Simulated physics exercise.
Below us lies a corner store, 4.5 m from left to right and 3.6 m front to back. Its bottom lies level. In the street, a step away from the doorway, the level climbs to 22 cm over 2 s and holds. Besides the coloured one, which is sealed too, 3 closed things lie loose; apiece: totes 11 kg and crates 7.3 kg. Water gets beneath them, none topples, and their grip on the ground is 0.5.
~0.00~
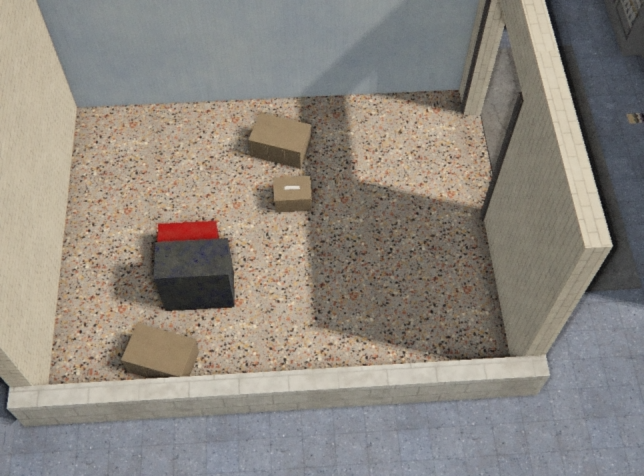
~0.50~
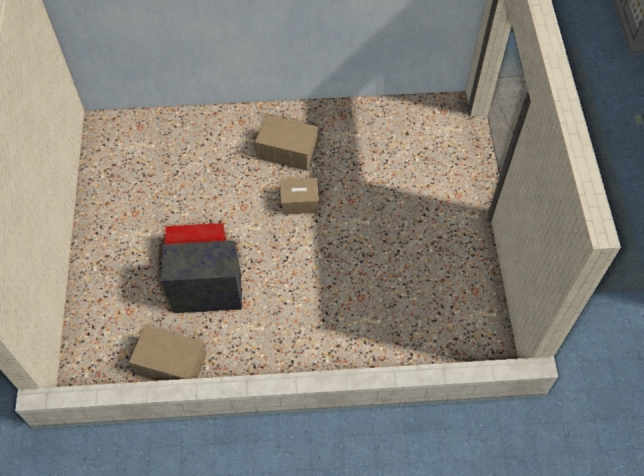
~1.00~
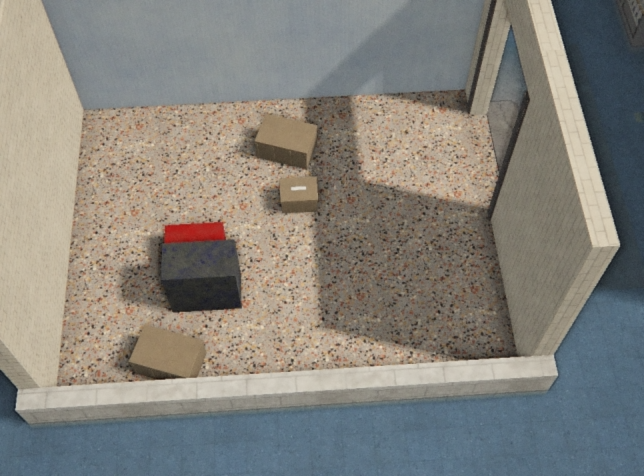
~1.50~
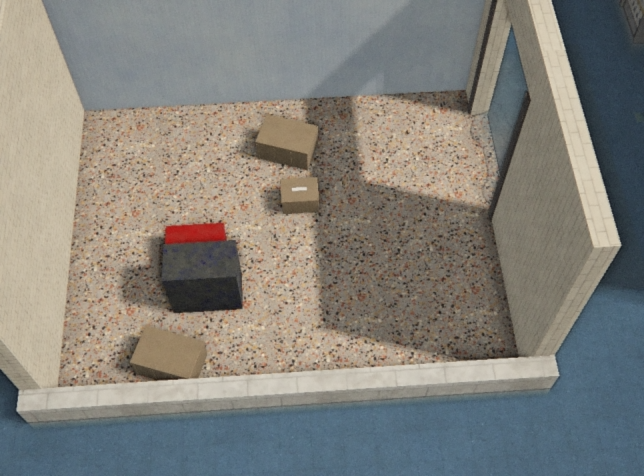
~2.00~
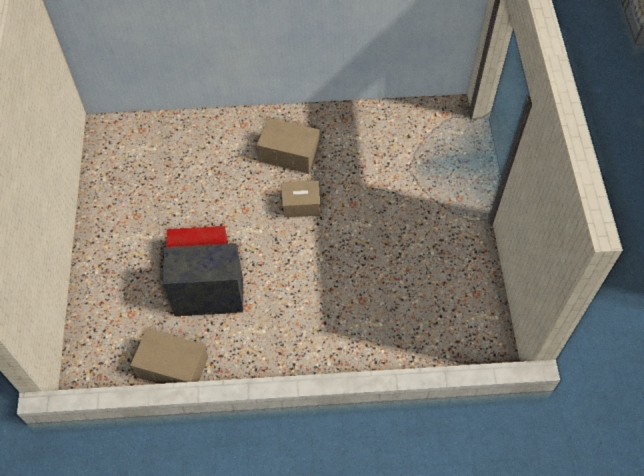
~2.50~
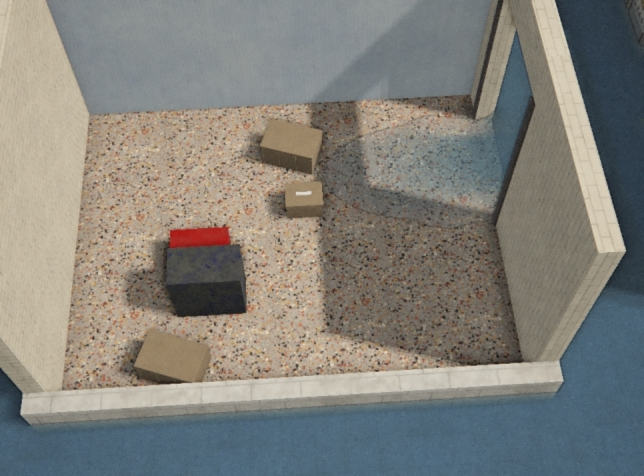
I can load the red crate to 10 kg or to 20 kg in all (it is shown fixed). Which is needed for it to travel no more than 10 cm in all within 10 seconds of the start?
For it, neither weight holds it.
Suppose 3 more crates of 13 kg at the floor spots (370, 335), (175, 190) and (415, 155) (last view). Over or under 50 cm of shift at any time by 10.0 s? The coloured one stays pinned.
In that order: Less, over, past it.
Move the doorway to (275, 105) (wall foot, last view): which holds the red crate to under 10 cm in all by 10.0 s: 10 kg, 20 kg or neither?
In that case neither weight holds it.
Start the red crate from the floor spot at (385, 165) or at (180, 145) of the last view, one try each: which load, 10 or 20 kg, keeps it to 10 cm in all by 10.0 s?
In that order: Neither holds; neither holds.
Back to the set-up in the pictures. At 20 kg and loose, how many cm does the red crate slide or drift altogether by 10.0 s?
Some 50 cm in all.
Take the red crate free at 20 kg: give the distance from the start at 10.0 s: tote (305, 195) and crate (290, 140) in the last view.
In turn: 50 cm, 250 cm.
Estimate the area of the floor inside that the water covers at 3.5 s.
Roughly 7.0 m2.
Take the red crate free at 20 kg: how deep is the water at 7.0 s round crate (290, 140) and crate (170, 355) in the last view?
Roughly 7 and 10 cm.
After 3.5 s the red crate would be 0 cm from its start with 10 kg and 0 cm from its start with 20 kg; 0 cm of water round it then.
After 4.5 s the red crate would be 18 cm from its start with 10 kg and 1 cm from its start with 20 kg; 5 cm of water round it then.
After 7.0 s the red crate would be 51 cm from its start with 10 kg and 12 cm from its start with 20 kg; 6 cm of water round it then.
After 10.0 s the red crate would be 48 cm from its start with 10 kg and 43 cm from its start with 20 kg; 11 cm of water round it then.
